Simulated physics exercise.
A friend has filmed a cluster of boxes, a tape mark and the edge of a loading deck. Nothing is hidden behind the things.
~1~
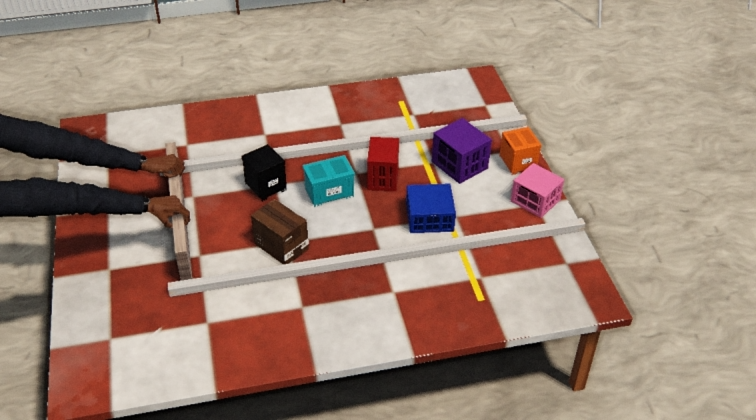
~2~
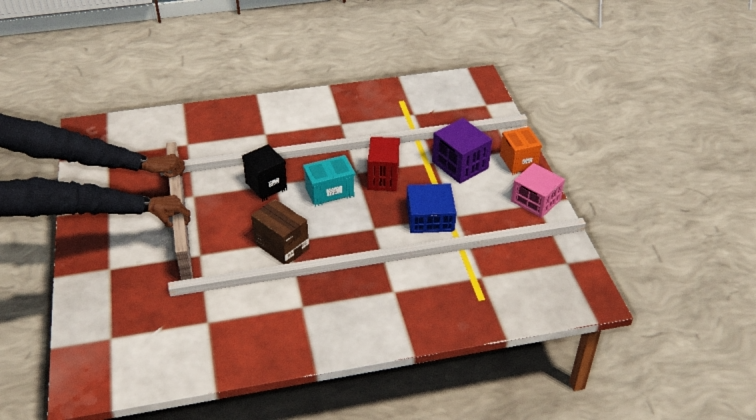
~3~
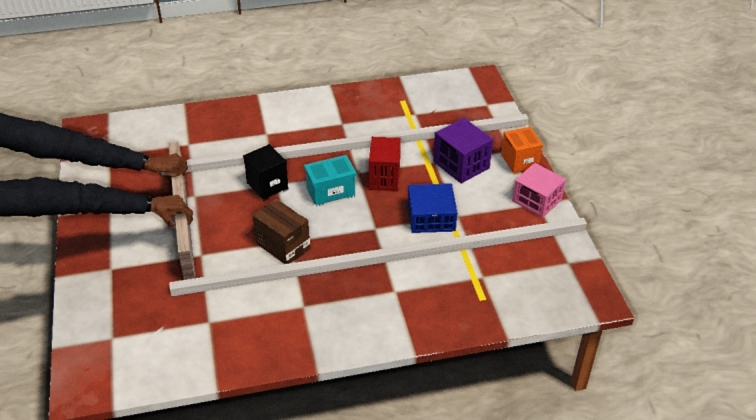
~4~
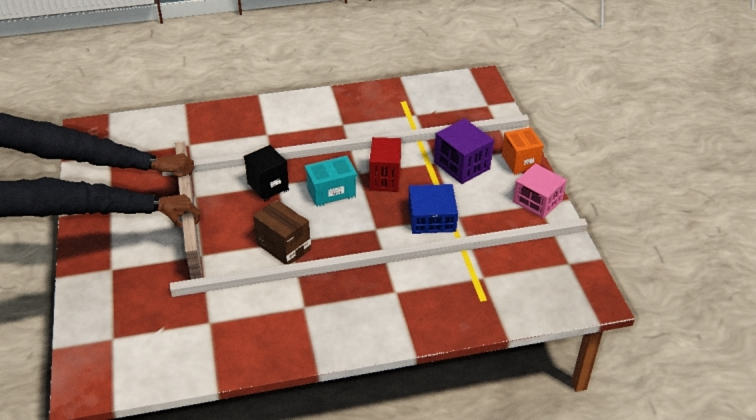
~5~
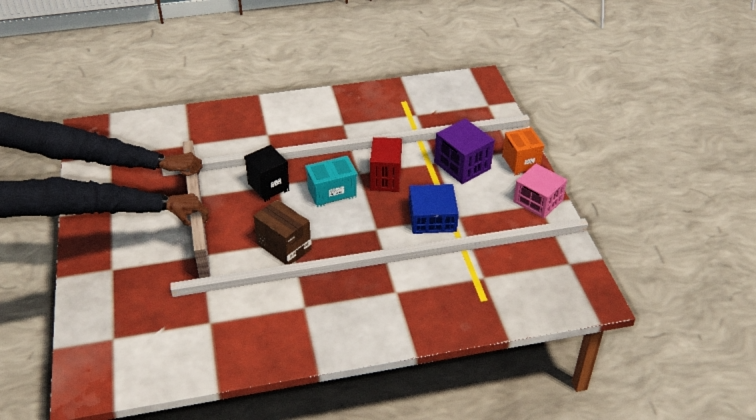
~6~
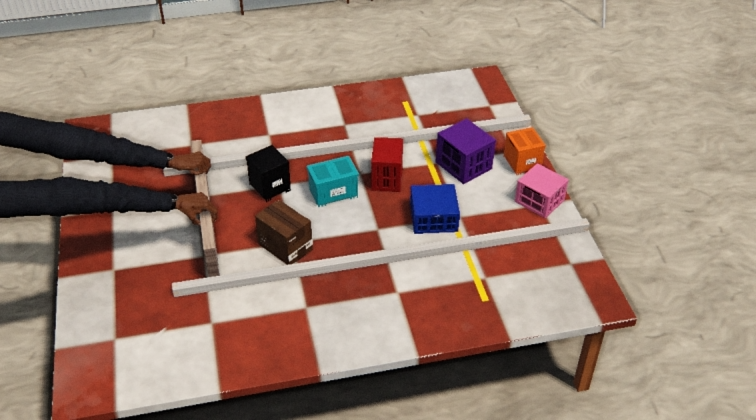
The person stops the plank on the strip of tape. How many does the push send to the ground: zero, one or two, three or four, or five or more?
The number that fall off is zero.
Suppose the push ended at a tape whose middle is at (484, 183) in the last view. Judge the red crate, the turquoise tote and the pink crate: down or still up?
The red crate holds on, the turquoise tote does not fall, the pink crate goes over.
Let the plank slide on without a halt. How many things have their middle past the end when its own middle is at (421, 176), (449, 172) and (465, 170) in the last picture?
Place by place, 0, 1 and 1.
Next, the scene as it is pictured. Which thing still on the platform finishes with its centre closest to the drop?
It is the orange tote.
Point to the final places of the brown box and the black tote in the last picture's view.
First (474, 211), then (448, 153).
Soon after, none off yet; orange tote at rest near (524, 151); pink crate at rest near (541, 191); purple crate at rest near (465, 151).
After that, none off yet; orange tote at rest near (527, 150); pink crate at rest near (541, 191); purple crate displaced a little near (483, 144).
In the end, the number that fall off is zero.
